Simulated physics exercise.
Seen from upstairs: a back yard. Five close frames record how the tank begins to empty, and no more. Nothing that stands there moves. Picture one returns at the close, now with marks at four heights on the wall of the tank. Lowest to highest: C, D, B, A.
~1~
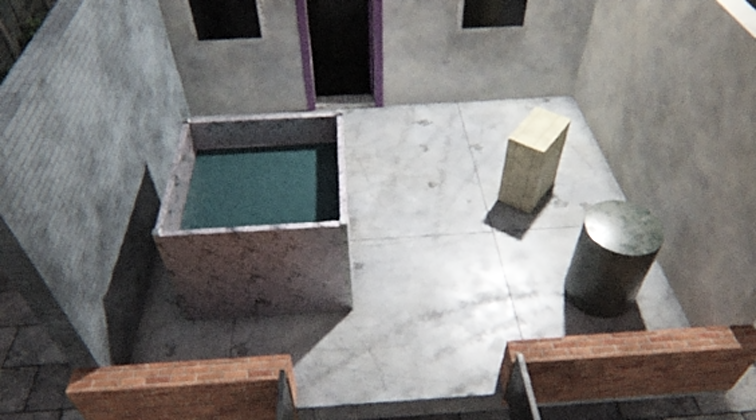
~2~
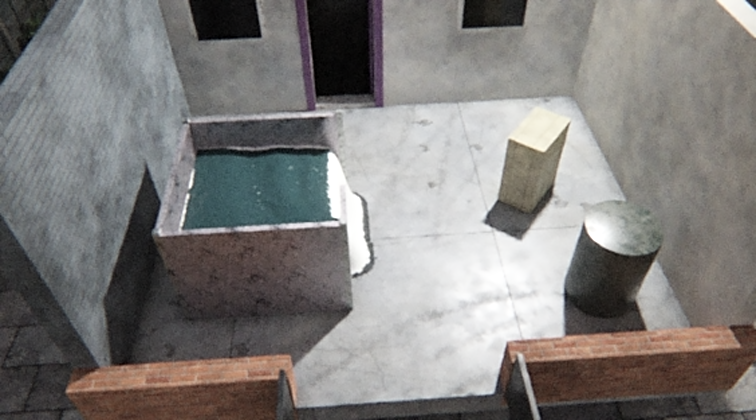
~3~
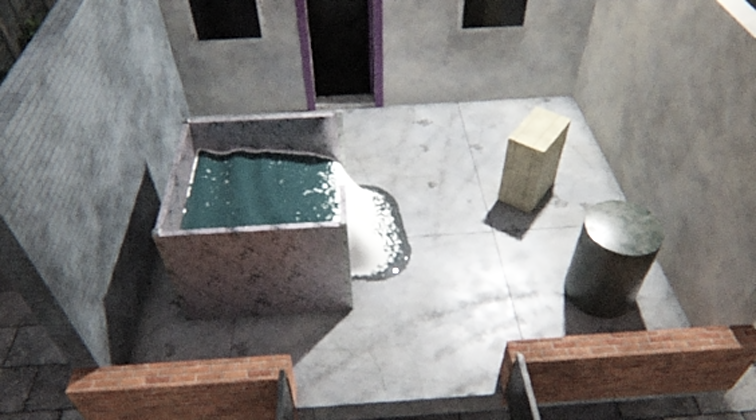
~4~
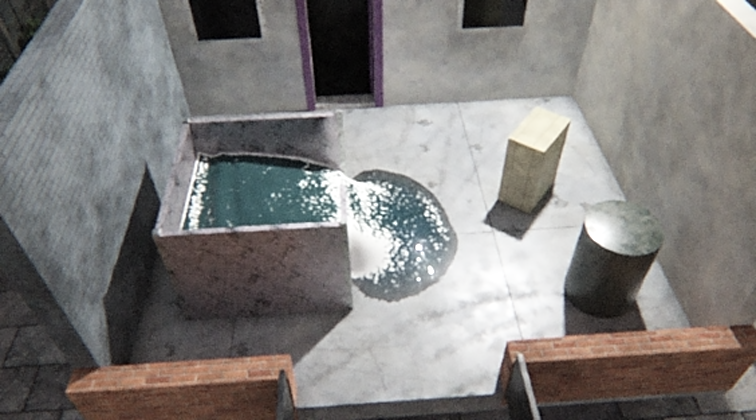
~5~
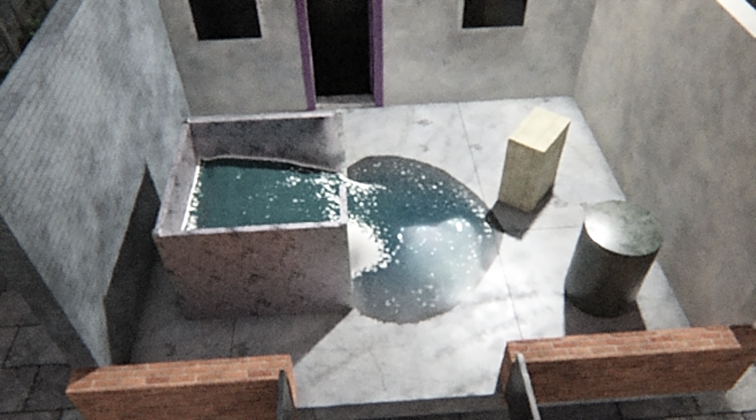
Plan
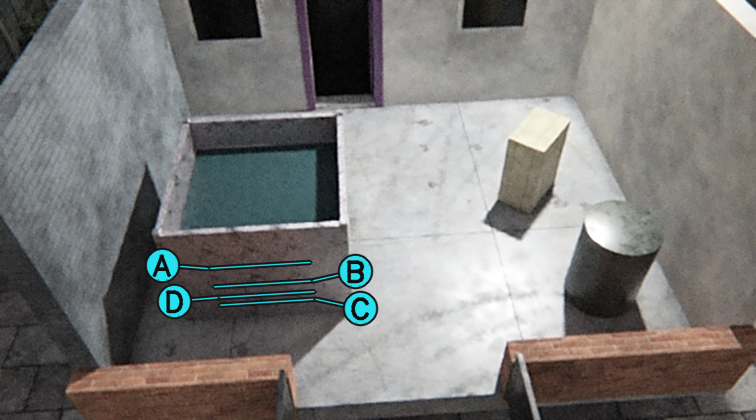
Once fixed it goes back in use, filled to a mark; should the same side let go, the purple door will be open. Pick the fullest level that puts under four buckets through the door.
Use level A.
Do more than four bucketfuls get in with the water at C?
No.
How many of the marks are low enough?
All four.
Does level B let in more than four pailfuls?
No, not at all.
On the marked copy, A at (259, 265); B at (263, 283); C at (268, 302); D at (266, 294); from the bottom up C, D, B, A.
With A, a splash gets over, under a bucket.
With B, nothing gets over.
With C, nothing gets over.
With D, nothing gets over.
